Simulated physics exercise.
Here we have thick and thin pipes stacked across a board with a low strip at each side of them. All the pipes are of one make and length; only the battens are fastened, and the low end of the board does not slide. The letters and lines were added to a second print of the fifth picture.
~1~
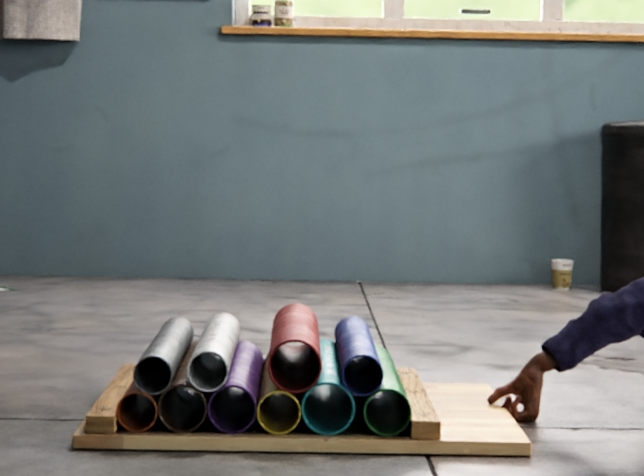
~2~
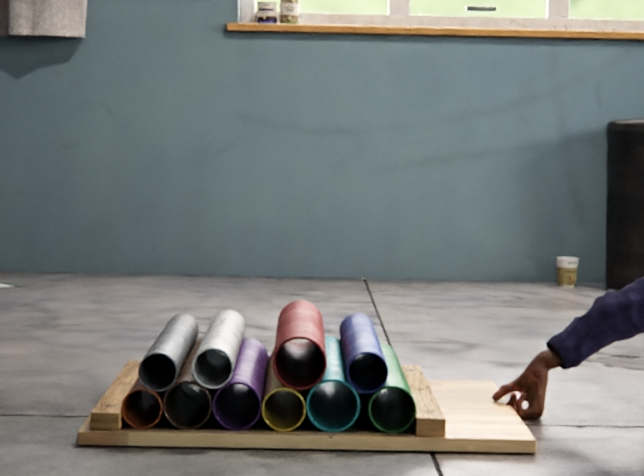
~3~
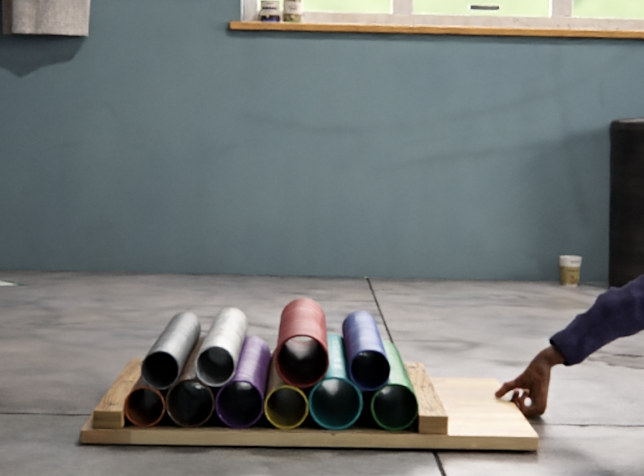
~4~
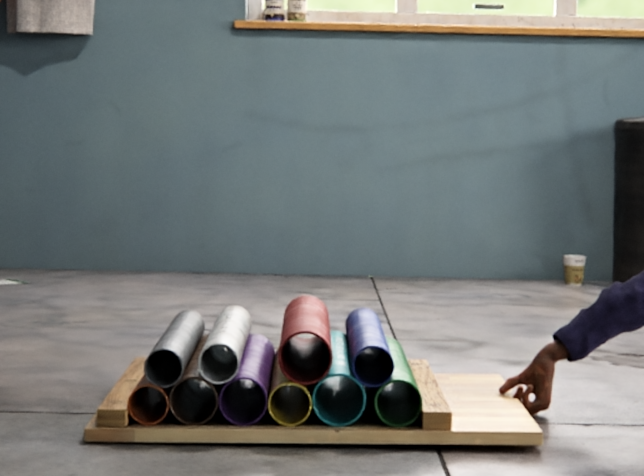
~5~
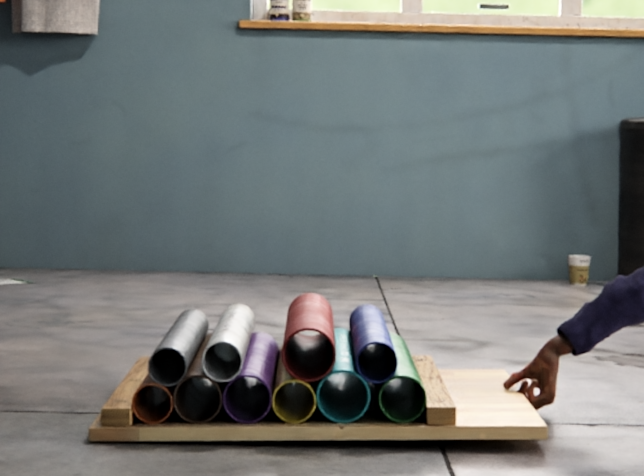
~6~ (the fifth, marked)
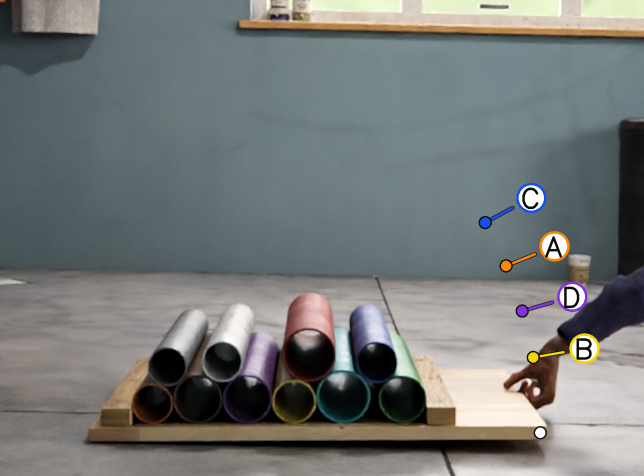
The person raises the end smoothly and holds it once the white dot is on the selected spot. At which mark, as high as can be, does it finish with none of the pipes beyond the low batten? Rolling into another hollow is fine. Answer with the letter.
Stop at D.
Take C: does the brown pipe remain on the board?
Yes, with C.
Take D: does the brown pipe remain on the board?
The brown pipe: Yes.
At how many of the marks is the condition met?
Two of them.
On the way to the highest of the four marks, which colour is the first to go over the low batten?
It is the grey one.
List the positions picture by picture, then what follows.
In the first picture, board (302, 404); brown pipe (183, 408).
In the second picture, brown pipe (188, 405); purple pipe (237, 406).
In the third picture, board (310, 399); green pipe (395, 406); blue pipe (370, 370); turquoise pipe (336, 403).
In the fourth picture, board (314, 396); brown pipe (194, 401).
In the fifth picture, board (318, 394); brown pipe (198, 399).
On the marked copy, A at (506, 266); B at (533, 358); C at (485, 223); D at (522, 311); the white dot at (540, 433).
Taking D. A third of the way, board at 13°.
Two thirds of the way, board at 17°.
When it is over, board at 17°, none over the low batten.
As for the rest, A three over the low batten (grey, red, white); B none over the low batten; C three over the low batten (grey, red, white).
